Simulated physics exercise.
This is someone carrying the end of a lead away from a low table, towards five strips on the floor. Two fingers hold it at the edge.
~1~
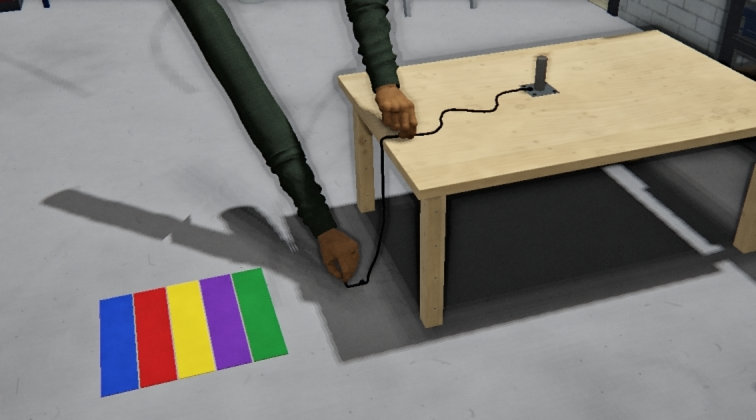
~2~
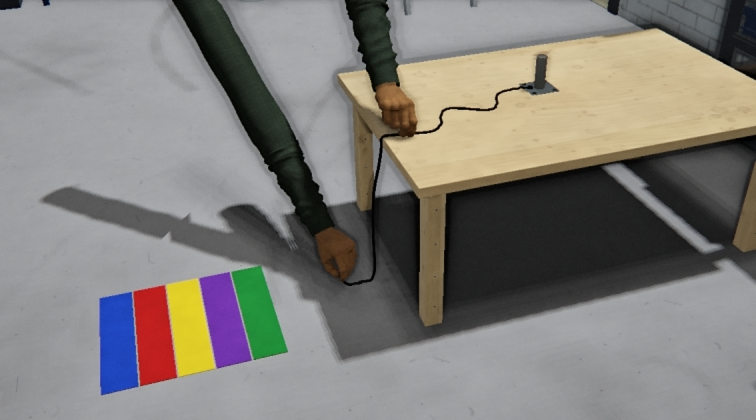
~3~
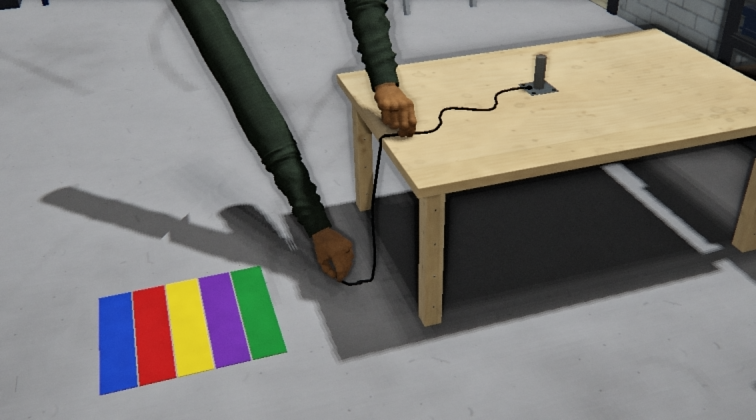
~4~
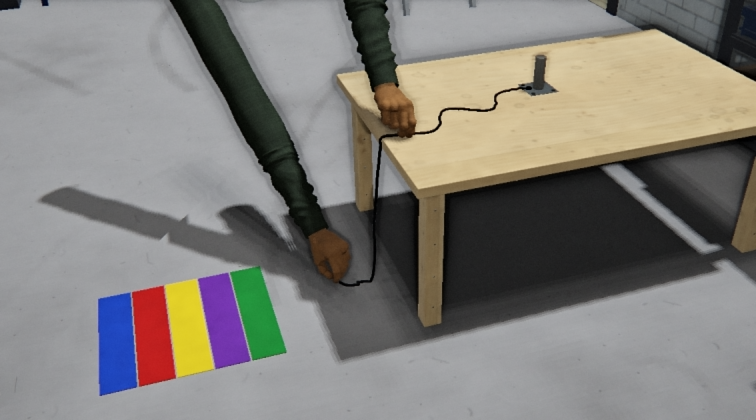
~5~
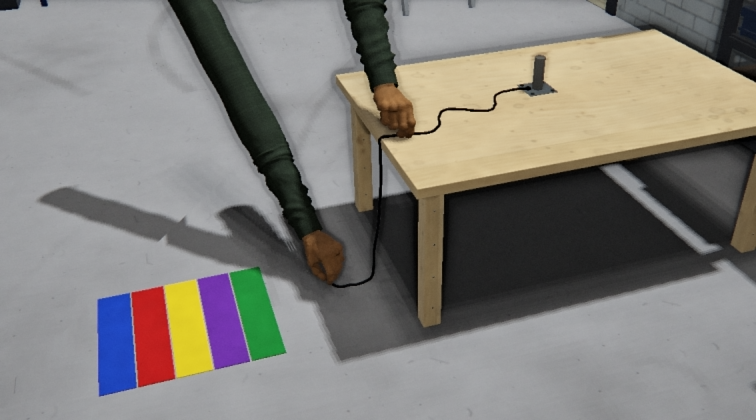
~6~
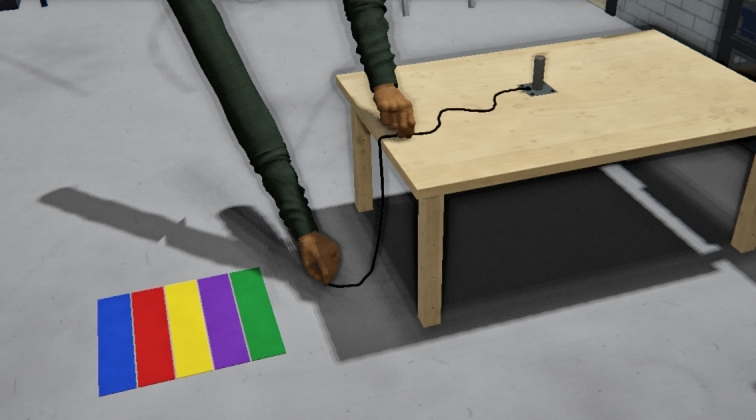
We see one hand pressing a black cord at the edge of a low wooden table while the other, holding its end near the floor, moves slightly left toward five coloured strips, the green one nearest.
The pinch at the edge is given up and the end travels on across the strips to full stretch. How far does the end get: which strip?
Over yellow.
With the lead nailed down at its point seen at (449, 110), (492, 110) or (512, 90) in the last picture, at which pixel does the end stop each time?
Near (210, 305), (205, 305) and (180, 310).
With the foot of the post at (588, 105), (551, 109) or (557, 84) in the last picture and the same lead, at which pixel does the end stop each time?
Try by try, around (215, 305), (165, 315) and (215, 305).
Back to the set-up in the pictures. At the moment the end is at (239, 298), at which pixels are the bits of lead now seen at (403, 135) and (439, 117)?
The first at (371, 154), the second at (410, 121).
Soon after, end near (239, 298); over green.
Then, end near (202, 306); over purple.
At full stretch, end near (180, 311); over yellow. The end stops over the yellow strip.
